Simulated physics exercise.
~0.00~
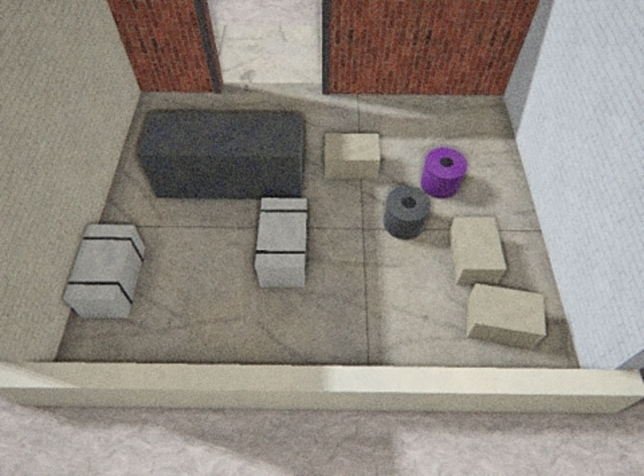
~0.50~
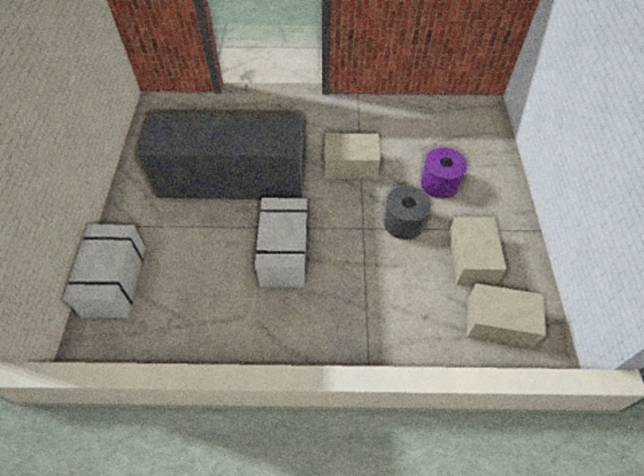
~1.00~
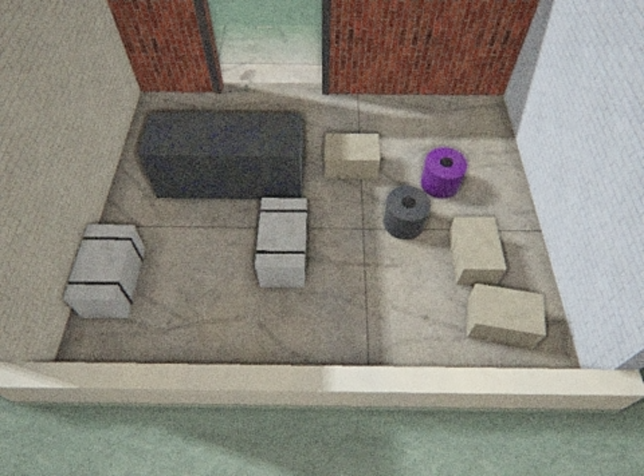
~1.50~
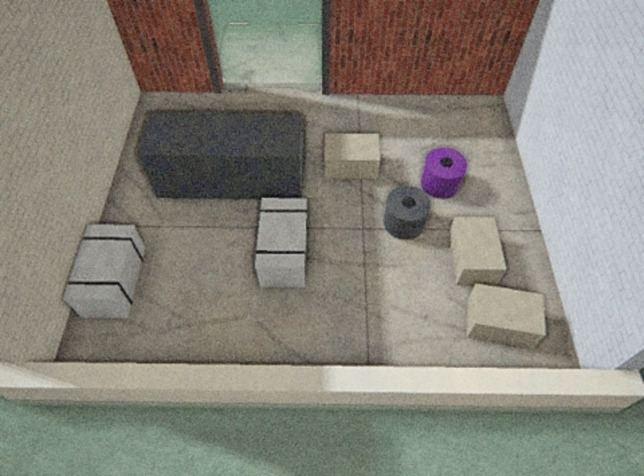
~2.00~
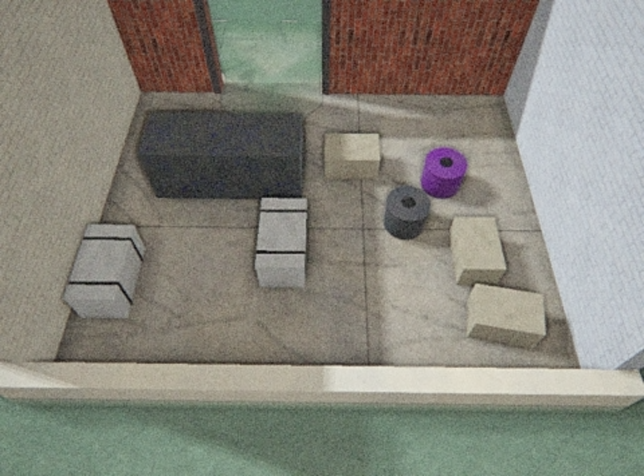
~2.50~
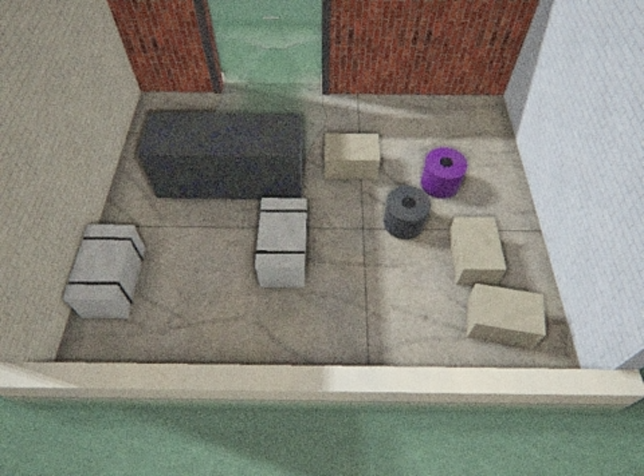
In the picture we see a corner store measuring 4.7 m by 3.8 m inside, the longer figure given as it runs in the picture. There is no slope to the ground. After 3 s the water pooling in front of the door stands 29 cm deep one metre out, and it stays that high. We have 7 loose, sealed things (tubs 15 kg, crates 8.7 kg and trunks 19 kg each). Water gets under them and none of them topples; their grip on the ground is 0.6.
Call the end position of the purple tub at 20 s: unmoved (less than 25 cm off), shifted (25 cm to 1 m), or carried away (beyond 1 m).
Carried away.
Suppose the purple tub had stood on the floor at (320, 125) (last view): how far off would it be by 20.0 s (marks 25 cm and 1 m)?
Here it heads a good way off.
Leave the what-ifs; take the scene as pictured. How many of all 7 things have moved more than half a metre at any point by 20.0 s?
7 in all.
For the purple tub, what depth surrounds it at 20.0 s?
Roughly 29 cm.
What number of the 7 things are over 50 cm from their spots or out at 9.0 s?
By then the count is 5.
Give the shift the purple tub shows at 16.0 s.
Around 250 centimetres.
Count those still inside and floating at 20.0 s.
I count 7.
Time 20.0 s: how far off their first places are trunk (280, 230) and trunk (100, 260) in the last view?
The first is 40 cm from its start, the second 60 cm.
After 4.0 s the purple tub is near (447, 163), 0.0 m from its start, aground; 1 afloat.
After 9.0 s the purple tub is near (537, 224), 1.1 m from its start, afloat; 6 afloat.
After 16.0 s the purple tub is near (195, 196), 2.6 m from its start, afloat; 7 afloat.
After 20.0 s the purple tub is near (109, 186), 3.5 m from its start, afloat; 7 afloat.
